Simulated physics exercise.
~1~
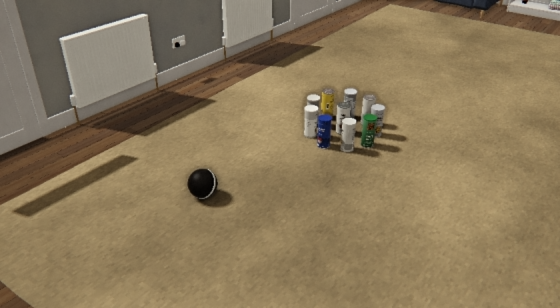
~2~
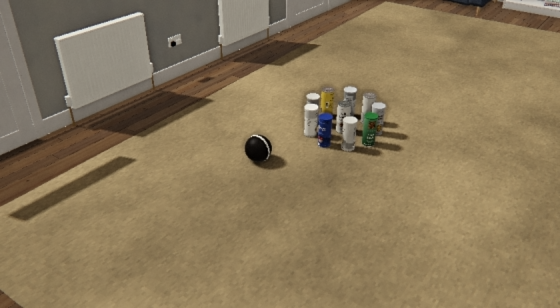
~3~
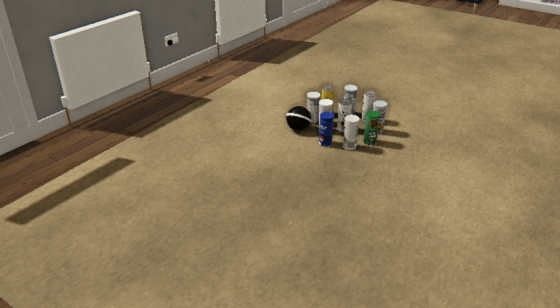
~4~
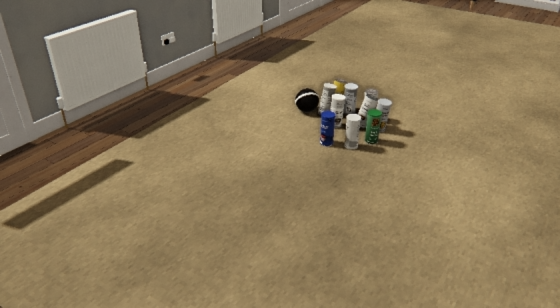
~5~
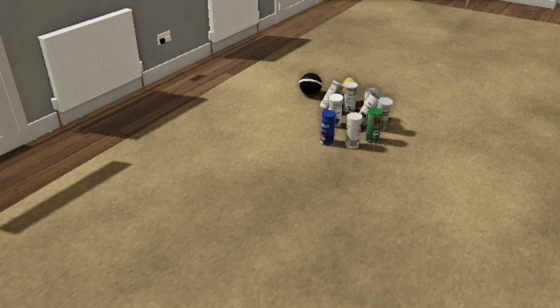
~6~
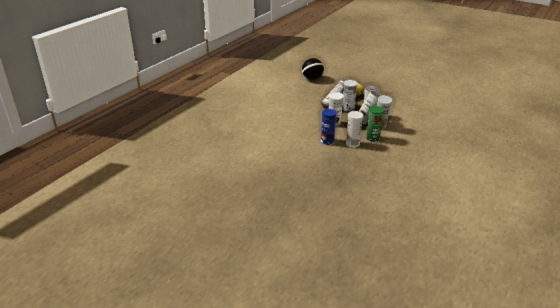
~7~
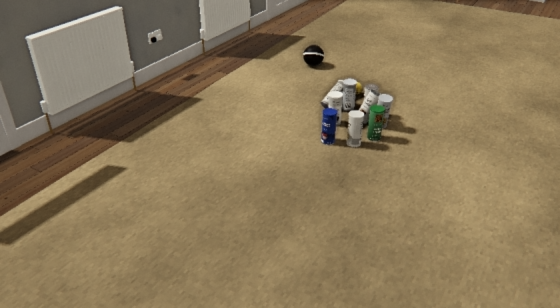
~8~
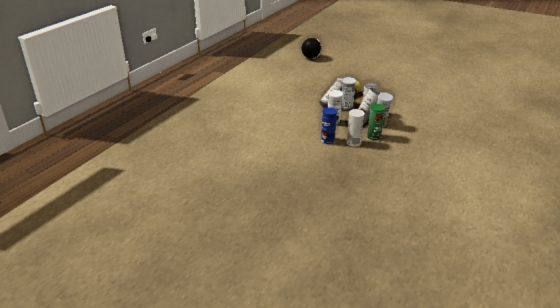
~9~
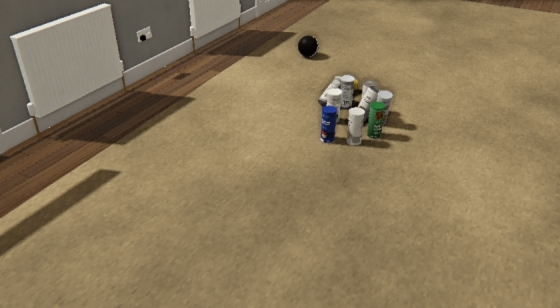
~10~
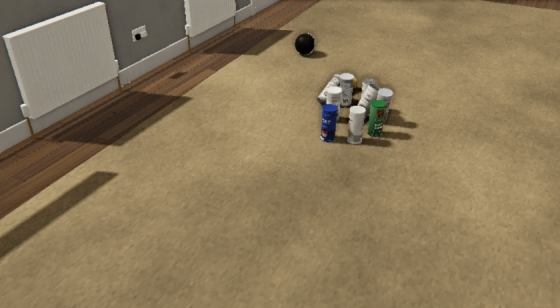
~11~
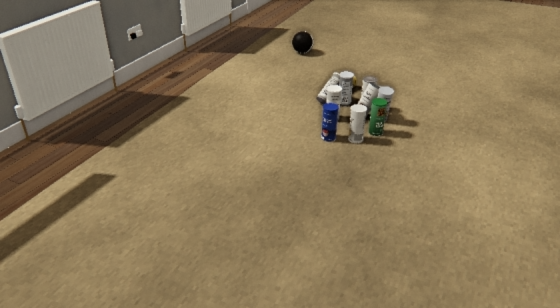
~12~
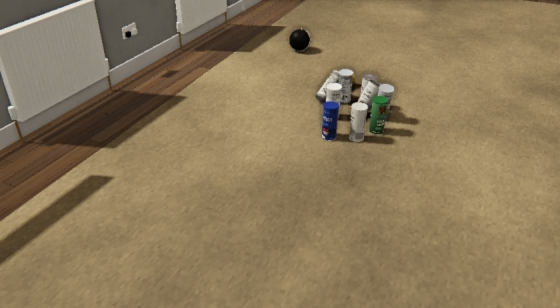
On a tan carpet in a room with grey walls, a black ball rolls toward a cluster of upright canisters, strikes its left side and knocks several askew, then rolls on beyond them toward the far wall, leaving the blue and green canisters standing in front.
